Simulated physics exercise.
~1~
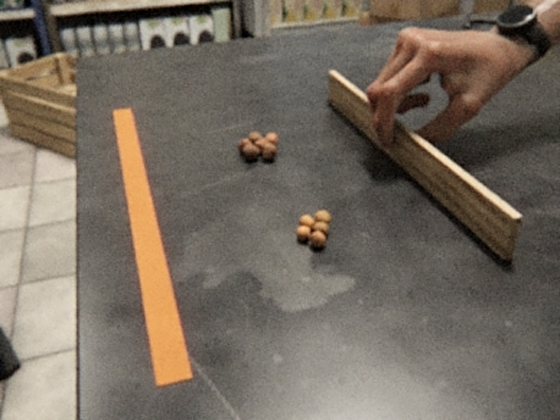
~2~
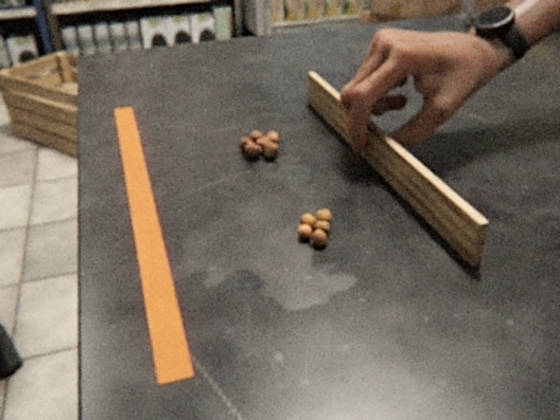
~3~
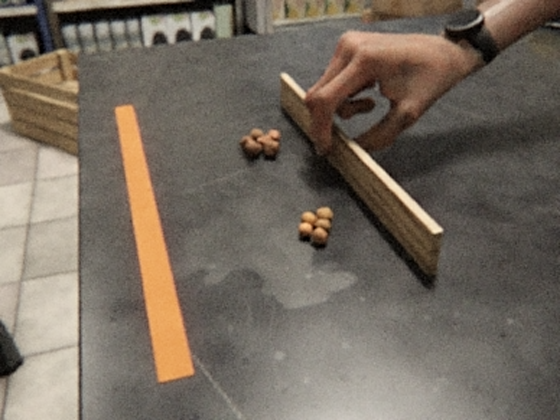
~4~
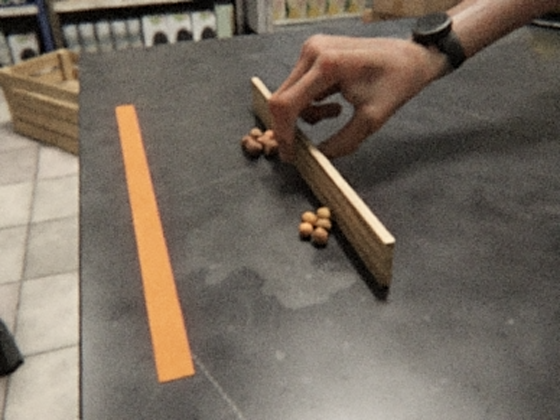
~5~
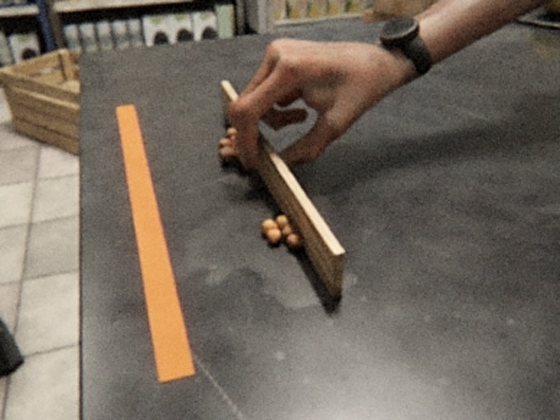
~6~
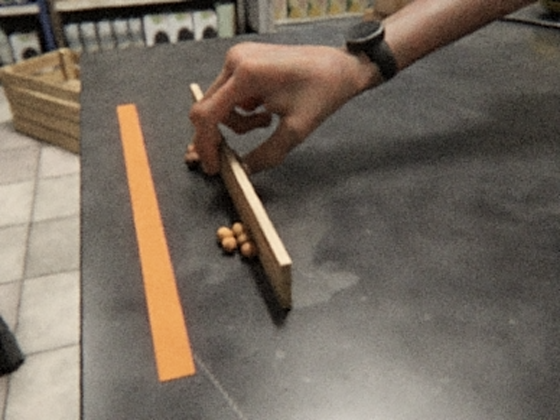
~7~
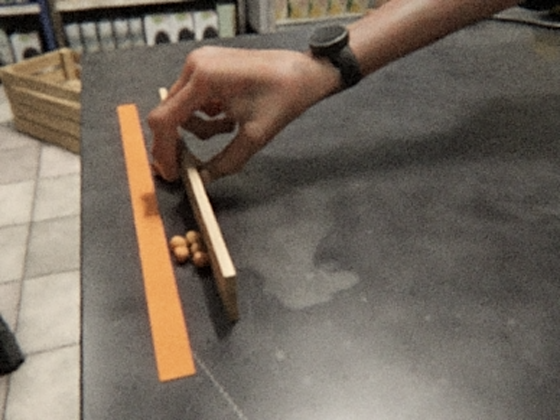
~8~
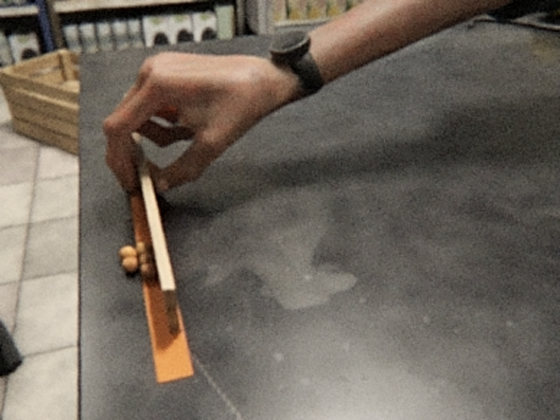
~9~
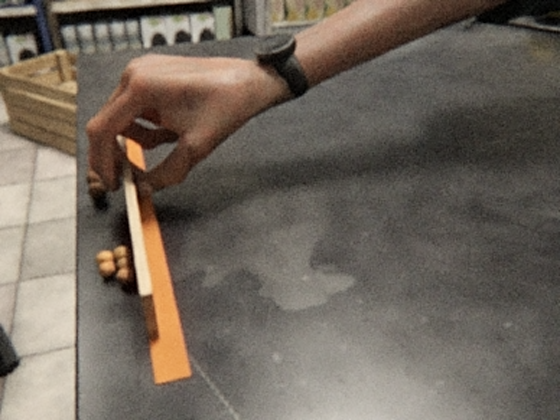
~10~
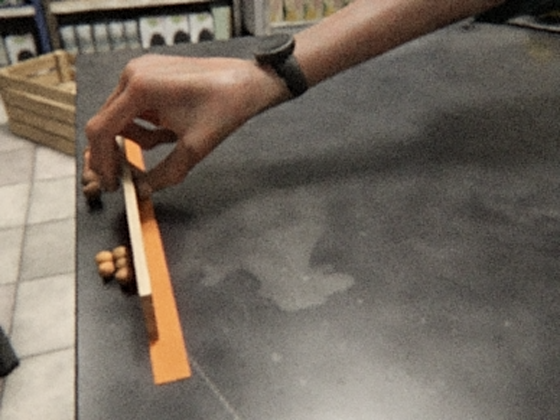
A hand slid an upright strip of wood leftward across a dark table, pushing two small clusters of round brown bits over a line of orange tape, then stopped at the tape with both clusters still on the table near its left edge.
